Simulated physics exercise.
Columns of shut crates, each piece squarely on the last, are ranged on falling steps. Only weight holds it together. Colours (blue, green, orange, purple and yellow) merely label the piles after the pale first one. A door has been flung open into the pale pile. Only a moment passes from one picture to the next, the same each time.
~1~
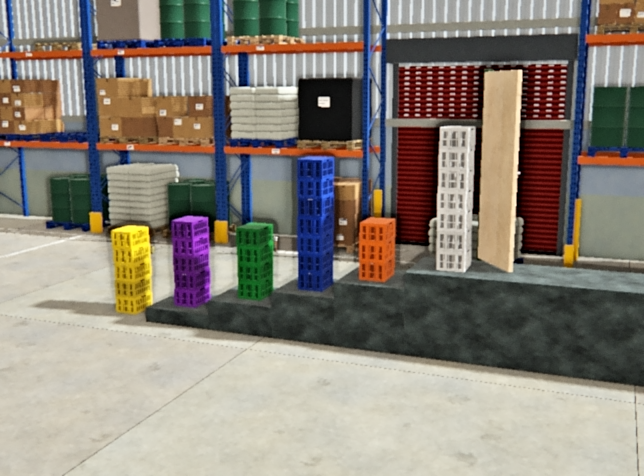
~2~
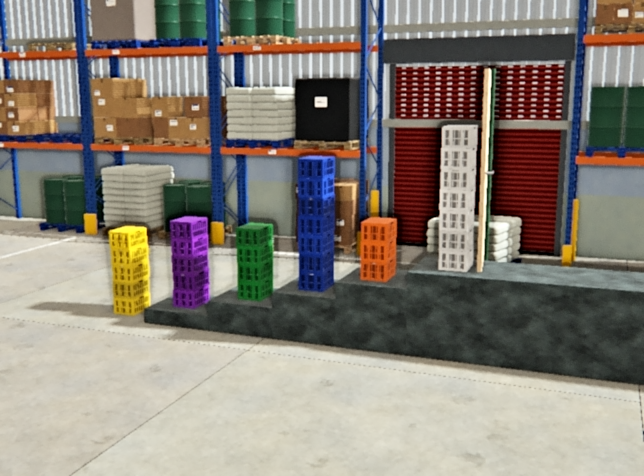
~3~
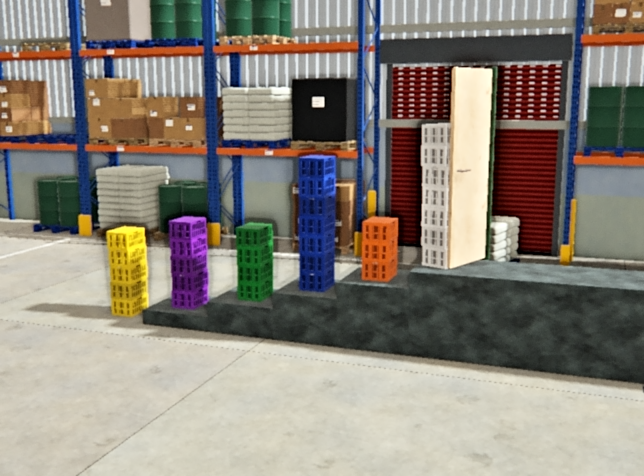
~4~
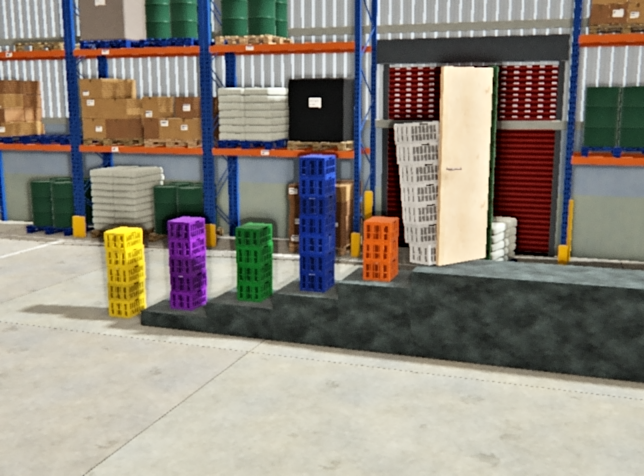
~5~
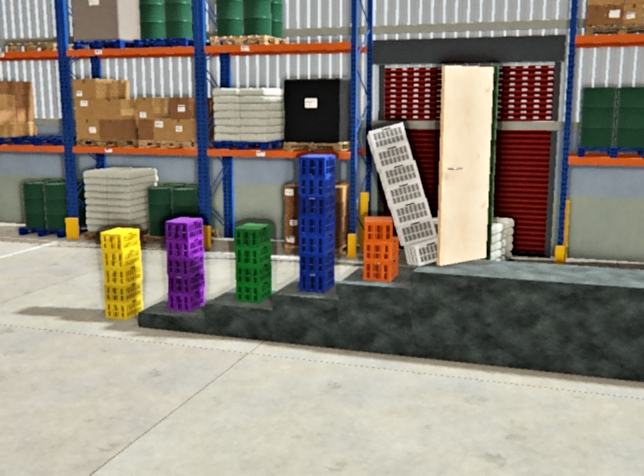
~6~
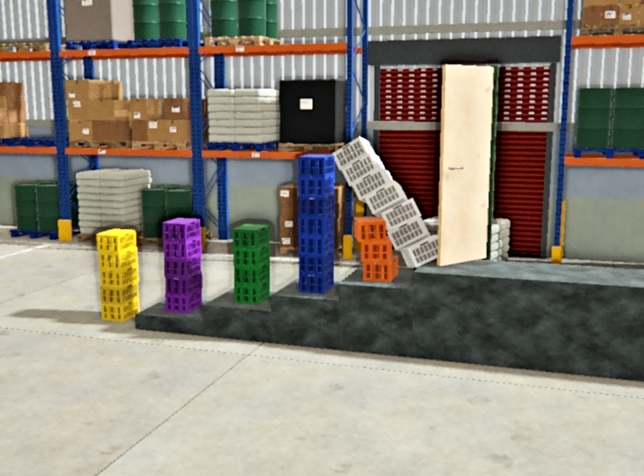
In a warehouse, a door swung round into a tall white stack of crates on a stepped platform, and the stack tilted left toward the orange and blue ones, its crates separating and the orange pile shifting slightly.
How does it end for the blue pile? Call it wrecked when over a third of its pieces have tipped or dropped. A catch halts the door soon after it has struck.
The blue pile mostly stays up.
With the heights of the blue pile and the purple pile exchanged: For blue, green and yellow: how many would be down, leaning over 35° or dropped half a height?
Pile by pile, blue 0, green 0, yellow 0.
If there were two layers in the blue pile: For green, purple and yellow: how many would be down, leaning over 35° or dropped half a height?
Pile by pile, green 0, purple 0, yellow 0.
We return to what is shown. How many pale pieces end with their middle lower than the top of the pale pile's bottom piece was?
6 pale pieces.
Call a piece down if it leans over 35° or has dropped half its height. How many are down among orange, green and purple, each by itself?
By colour: Orange 2, green 0, purple 0.
Soon after the last picture, 5 of the pale pile down; none of the 7 blue crates down (0 of 24 in all colours); top blue crate unmoved; top orange crate shifted about its own height.
A little later, 7 of the pale pile down; none of the 7 blue crates down (0 of 24 in all colours); top blue crate unmoved; top orange crate leaning a little.
Later still, 6 of the pale pile down; none of the 7 blue crates down (2 of 24 in all colours); top blue crate unmoved; top orange crate leaning steeply, half its height lower.
After that, 5 of the pale pile down; none of the 7 blue crates down (2 of 24 in all colours); top blue crate unmoved; top orange crate leaning steeply, about its own height lower.
At rest, 5 of the pale pile down; none of the 7 blue crates down (2 of 24 in all colours); top blue crate unmoved; top orange crate leaning steeply, about its own height lower. As the last picture would show them, middles, top blue crate near (316, 166), top orange crate near (341, 247).
